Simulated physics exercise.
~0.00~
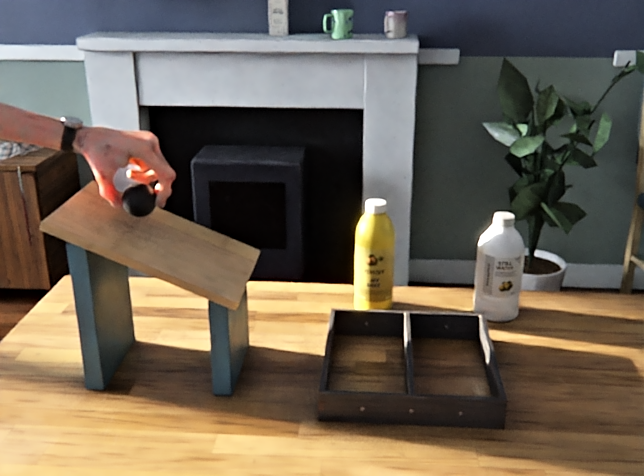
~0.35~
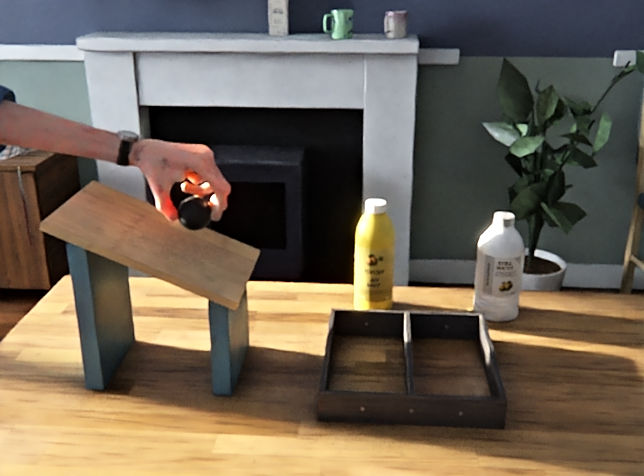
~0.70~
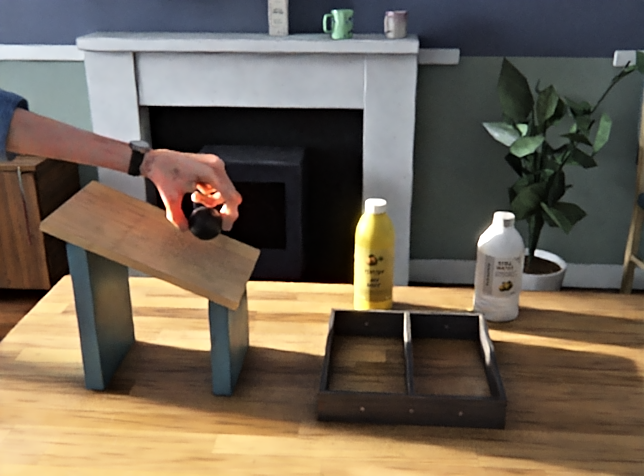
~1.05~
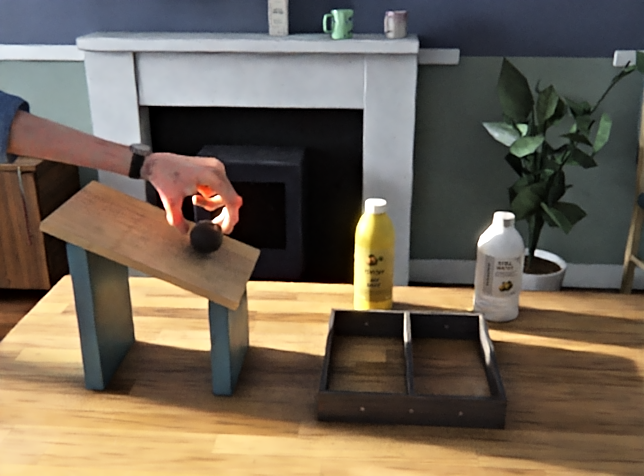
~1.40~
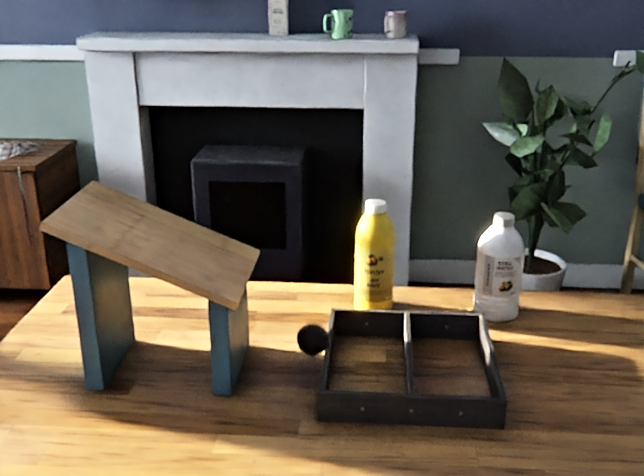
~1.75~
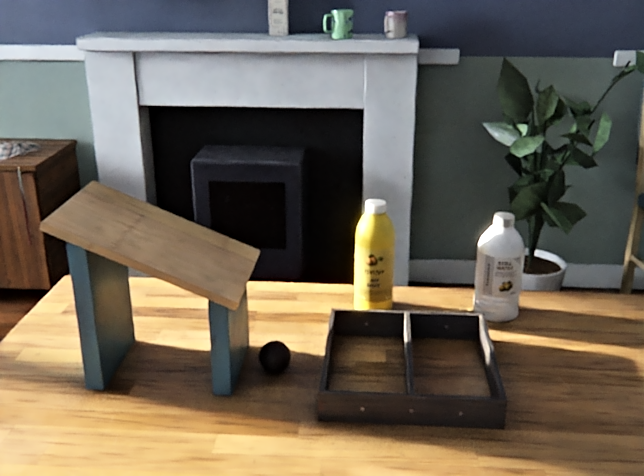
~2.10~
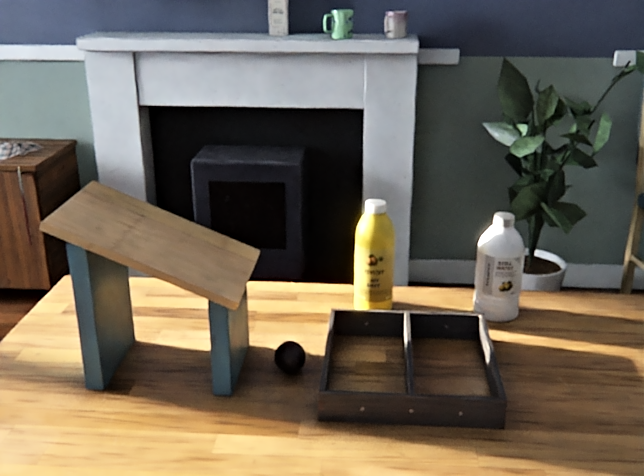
On a sunlit wooden table, a hand releasing a black ball on a sloped board, the ball ending up outside a two-bay tray.
